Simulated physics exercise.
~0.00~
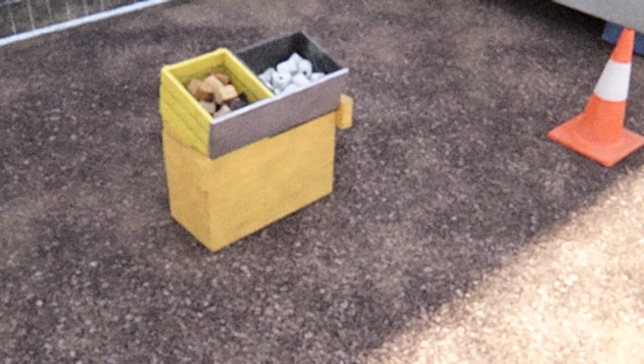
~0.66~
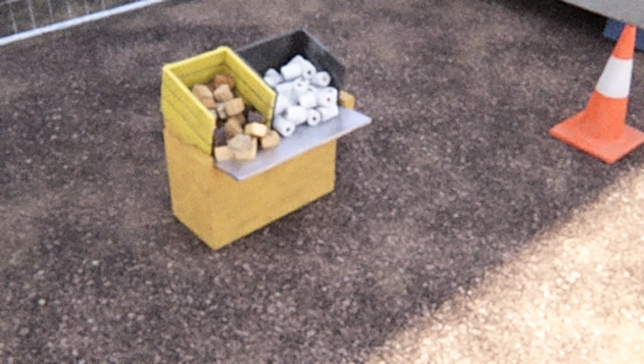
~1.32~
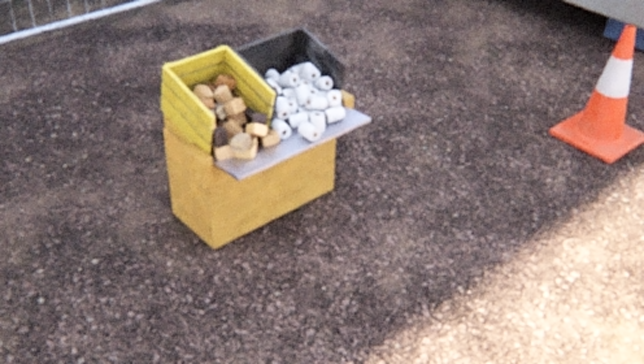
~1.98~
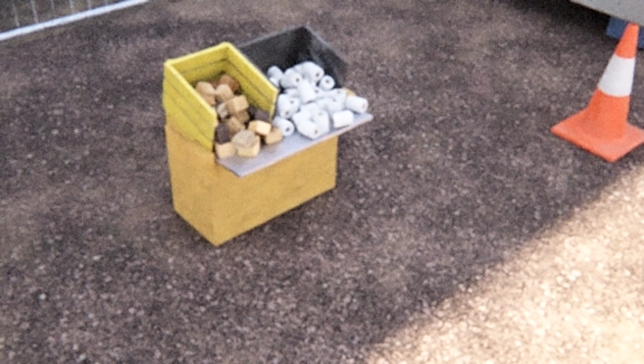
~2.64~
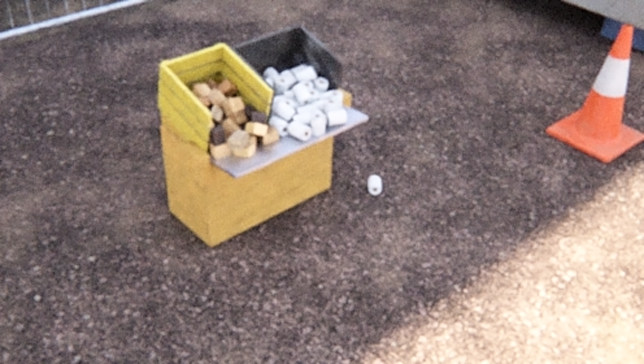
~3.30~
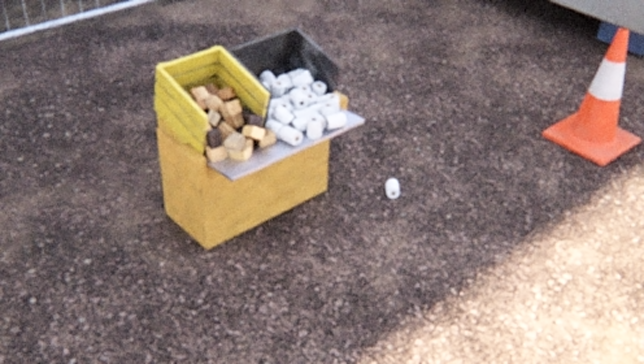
Yellow stand with two hoppers dropping its front flap, blocks and white rolls sliding forward, one roll falling onto the tarmac.
